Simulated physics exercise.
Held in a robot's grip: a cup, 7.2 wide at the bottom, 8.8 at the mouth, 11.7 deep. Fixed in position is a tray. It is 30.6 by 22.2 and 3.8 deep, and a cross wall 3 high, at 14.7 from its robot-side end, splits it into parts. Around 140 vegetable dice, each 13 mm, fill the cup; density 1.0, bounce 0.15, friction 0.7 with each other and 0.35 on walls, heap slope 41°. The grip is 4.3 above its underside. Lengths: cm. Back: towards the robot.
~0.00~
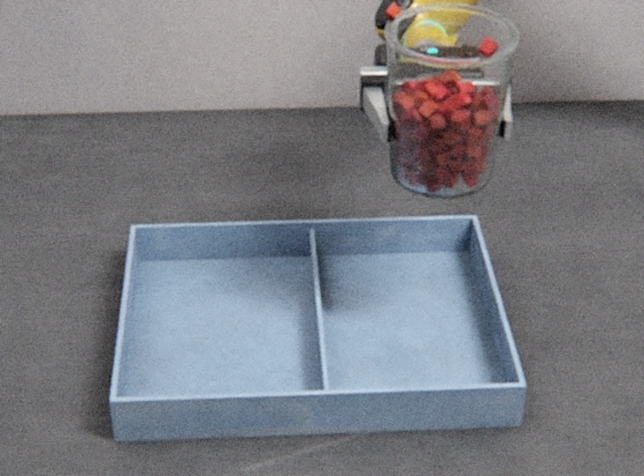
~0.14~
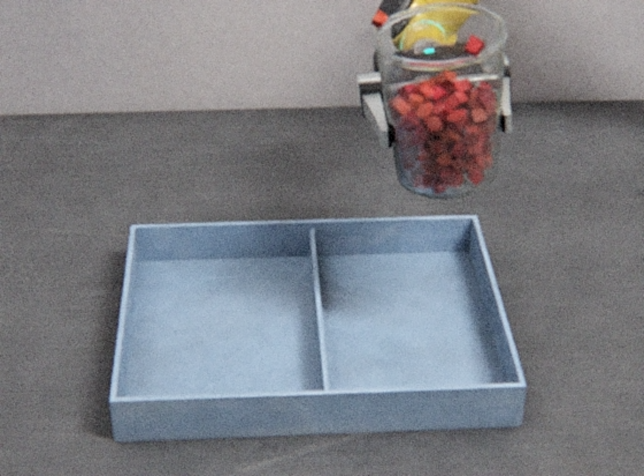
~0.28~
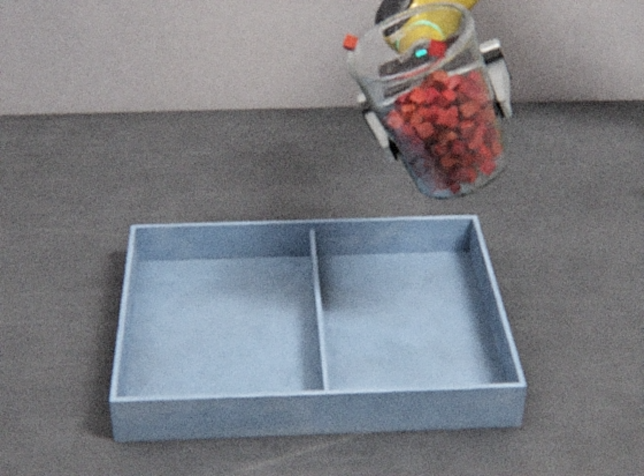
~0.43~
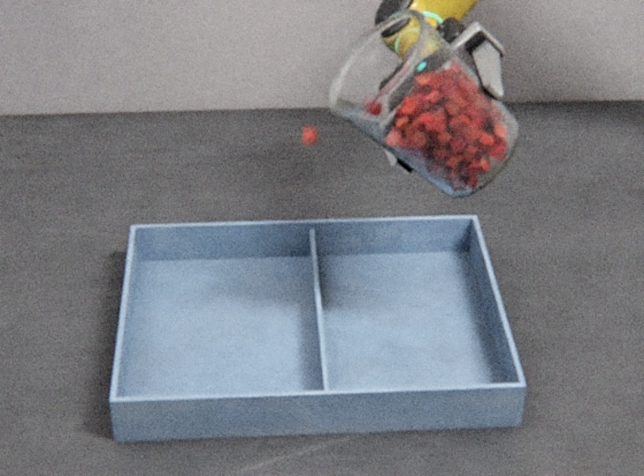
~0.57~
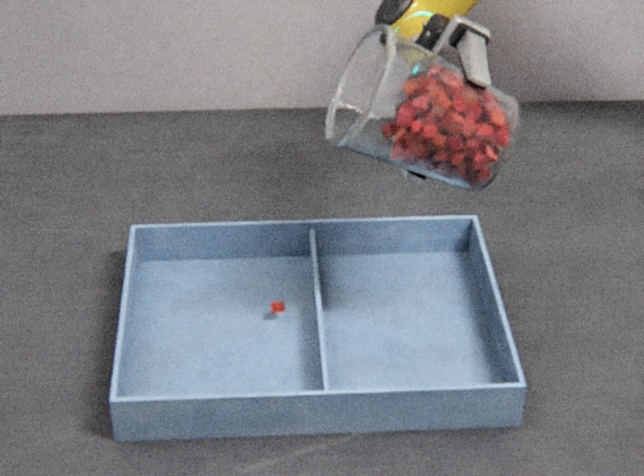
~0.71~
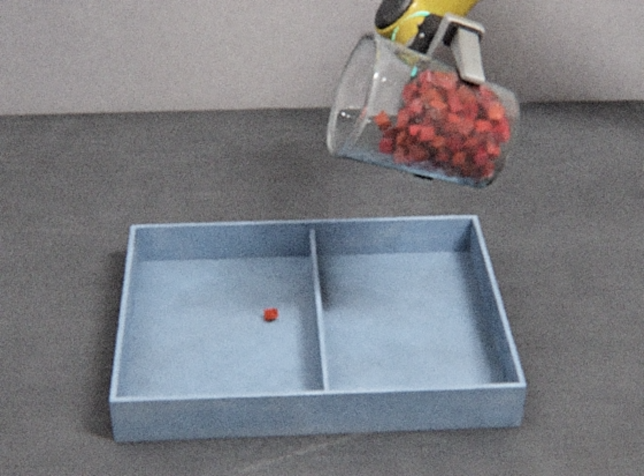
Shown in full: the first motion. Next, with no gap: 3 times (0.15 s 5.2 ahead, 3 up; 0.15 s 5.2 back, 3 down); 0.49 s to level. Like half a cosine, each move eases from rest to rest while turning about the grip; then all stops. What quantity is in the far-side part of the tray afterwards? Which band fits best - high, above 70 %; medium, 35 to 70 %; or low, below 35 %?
Medium, 35 to 70 %.
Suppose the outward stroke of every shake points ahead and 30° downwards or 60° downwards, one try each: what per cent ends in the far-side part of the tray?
It comes to around 5 per cent on the first try and around 0 per cent on the second.
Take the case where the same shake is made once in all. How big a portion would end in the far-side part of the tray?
It would be near 20 per cent.
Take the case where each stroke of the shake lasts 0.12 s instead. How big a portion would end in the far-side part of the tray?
In that case about 70 in a hundred.
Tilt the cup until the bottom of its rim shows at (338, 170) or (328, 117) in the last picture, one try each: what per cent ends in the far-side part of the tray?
About 100 and 15 %.
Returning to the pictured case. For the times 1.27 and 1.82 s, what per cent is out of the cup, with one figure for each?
Taking the two times in order, I'd say 25 and then 55 per cent.
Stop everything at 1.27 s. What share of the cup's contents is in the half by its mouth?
80 %.
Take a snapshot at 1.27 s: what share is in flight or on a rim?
Some 8 percent.
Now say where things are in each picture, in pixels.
The cup middle at (446, 106), level; upper third of the load around (442, 99), from x 395 to 490, top at y 15; 145 in the cup, in the first frame.
The cup middle at (444, 106), tilted 7° forward; upper third of the load around (447, 97), from x 380 to 490, top at y 20, in the second frame.
The cup middle at (437, 108), tilted 24° forward; upper third of the load around (446, 96), from x 350 to 490, top at y 45, in the third frame.
The cup middle at (431, 112), tilted 45° forward; upper third of the load around (447, 100), from x 310 to 495, top at y 70; 144 in the cup, 1 in flight or on a rim, in the fourth frame.
The cup middle at (427, 116), tilted 62° forward; upper third of the load around (444, 99), from x 280 to 500, top at y 70; 144 in the cup, 1 in the far-side part, in the fifth frame.
The cup middle at (426, 118), tilted 69° forward; upper third of the load around (449, 101), from x 270 to 500, top at y 80; 144 in the cup, 1 in the far-side part, in the sixth frame.
After 1.27 s, tilted 69° forward, highest piece 23 above the table; 106 in the cup, 27 in the far-side part, 1 in the robot-side part, 11 in flight or on a rim.
After 1.82 s, tilted 42° forward, highest piece 24 above the table; 72 in the far-side part, 67 in the cup, 6 in the robot-side part.
After 2.30 s, level, highest piece 22 above the table; 72 in the far-side part, 67 in the cup, 6 in the robot-side part.
After 3.35 s, level, highest piece 22 above the table; 72 in the far-side part, 67 in the cup, 6 in the robot-side part.
In the end, 72 in the far-side part, 67 in the cup, 6 in the robot-side part. That is 50 % in the far-side part of the tray.
